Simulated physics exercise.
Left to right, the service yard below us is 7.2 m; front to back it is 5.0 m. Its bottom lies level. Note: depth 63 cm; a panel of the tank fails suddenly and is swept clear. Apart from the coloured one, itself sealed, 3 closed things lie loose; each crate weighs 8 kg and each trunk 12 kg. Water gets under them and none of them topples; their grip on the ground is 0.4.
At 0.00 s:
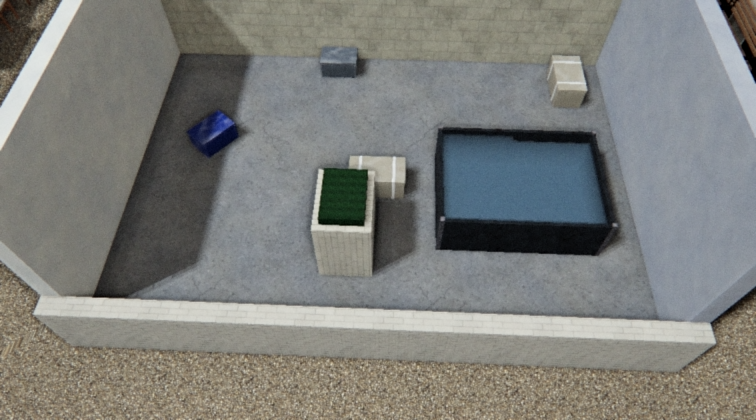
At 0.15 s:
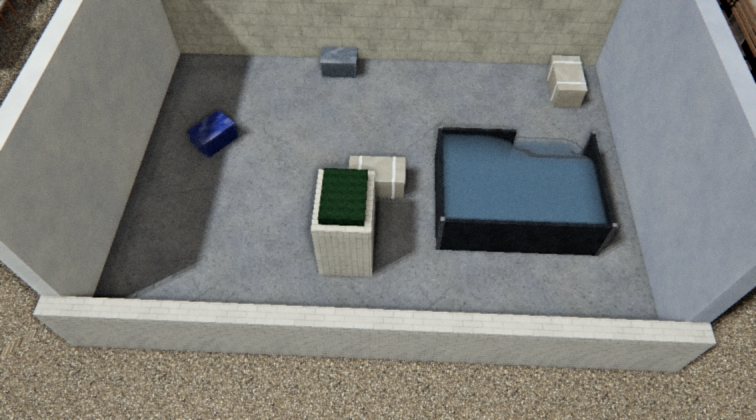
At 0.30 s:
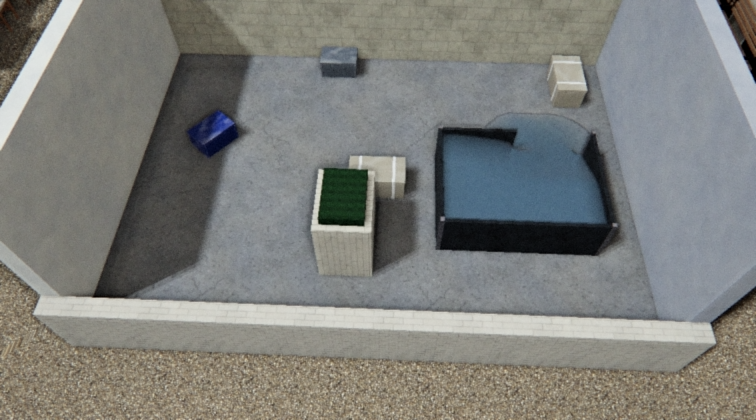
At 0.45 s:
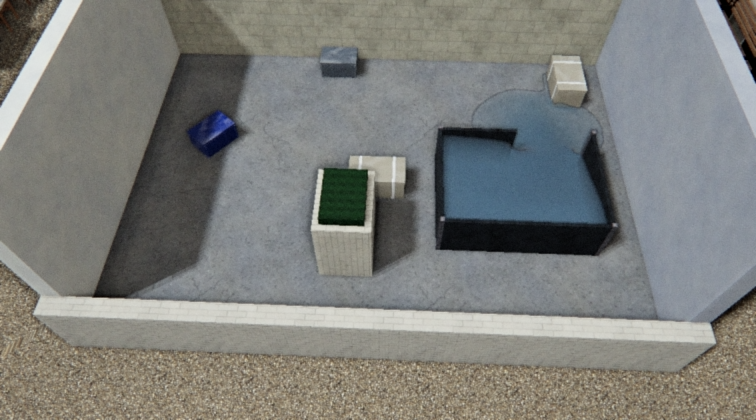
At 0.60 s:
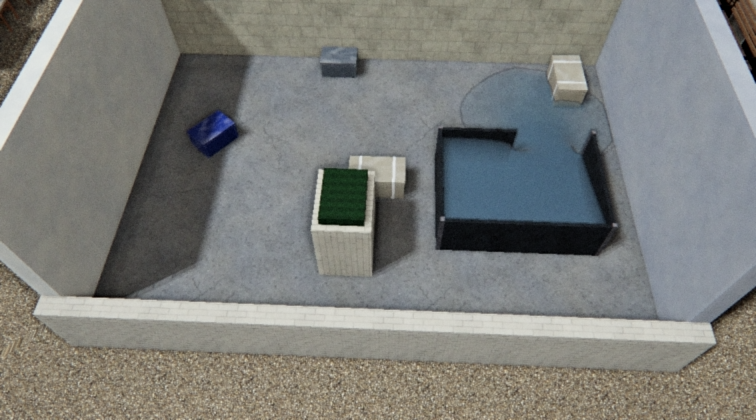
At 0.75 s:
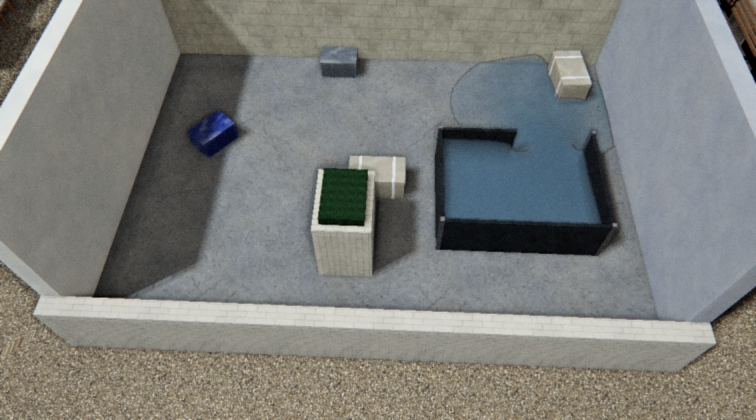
Water pours through the tank's open back side, spreads across the floor and nudges a pale crate.
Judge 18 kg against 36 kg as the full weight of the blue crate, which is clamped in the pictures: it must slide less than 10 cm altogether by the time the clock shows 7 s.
Ballast needed: The greater.
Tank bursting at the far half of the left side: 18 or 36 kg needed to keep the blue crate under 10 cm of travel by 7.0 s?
Under that change, neither pick does it.
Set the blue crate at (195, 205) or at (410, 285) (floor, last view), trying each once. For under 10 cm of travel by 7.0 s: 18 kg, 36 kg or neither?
Taking the two tries in order, only the heavy one works and even the light one works.
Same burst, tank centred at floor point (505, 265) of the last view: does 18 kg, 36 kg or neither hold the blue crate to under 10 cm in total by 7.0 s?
Lab note - in that case: Heavier mass required.
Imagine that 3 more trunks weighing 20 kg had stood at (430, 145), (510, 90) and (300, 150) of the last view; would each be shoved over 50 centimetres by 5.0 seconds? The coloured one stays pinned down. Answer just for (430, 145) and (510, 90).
Going through them in that order, the answers are not too far and too far.
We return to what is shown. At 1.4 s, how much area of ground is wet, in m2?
8.5 m2.
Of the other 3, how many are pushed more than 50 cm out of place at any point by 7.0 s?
That makes 1.
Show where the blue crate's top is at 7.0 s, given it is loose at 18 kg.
Somewhere around (169, 188).
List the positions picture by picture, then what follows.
The blue crate at (211, 127) rests on the ground; 3.1 m2 under water; 0 of 4 have shifted, in the first picture.
The blue crate at (211, 127), on the bottom; 3.7 m2 under water; 0 of 4 have shifted, in the second picture.
The blue crate at (211, 127) rests on the ground; 4.6 m2 under water; 0 of 4 have shifted, in the third picture.
The blue crate at (211, 127) rests on the ground; water covers 5.5 m2; 0 of 4 have shifted, in the fourth picture.
The blue crate at (211, 127), on the bottom; 6.7 m2 under water; 0 of 4 have shifted, in the fifth picture.
The blue crate at (211, 127), on the bottom; water covers 7.6 m2; 1 of 4 have shifted, in the sixth picture.
After 1.4 s the blue crate would be 0 cm from its start with 18 kg and 0 cm from its start with 36 kg; 0 cm of water round it then.
After 3.1 s the blue crate would be 0 cm from its start with 18 kg and 0 cm from its start with 36 kg; 0 cm of water round it then.
After 4.9 s the blue crate would be 36 cm from its start with 18 kg and 0 cm from its start with 36 kg; 5 cm of water round it then.
After 7.0 s the blue crate would be 121 cm from its start with 18 kg and 1 cm from its start with 36 kg; 8 cm of water round it then.
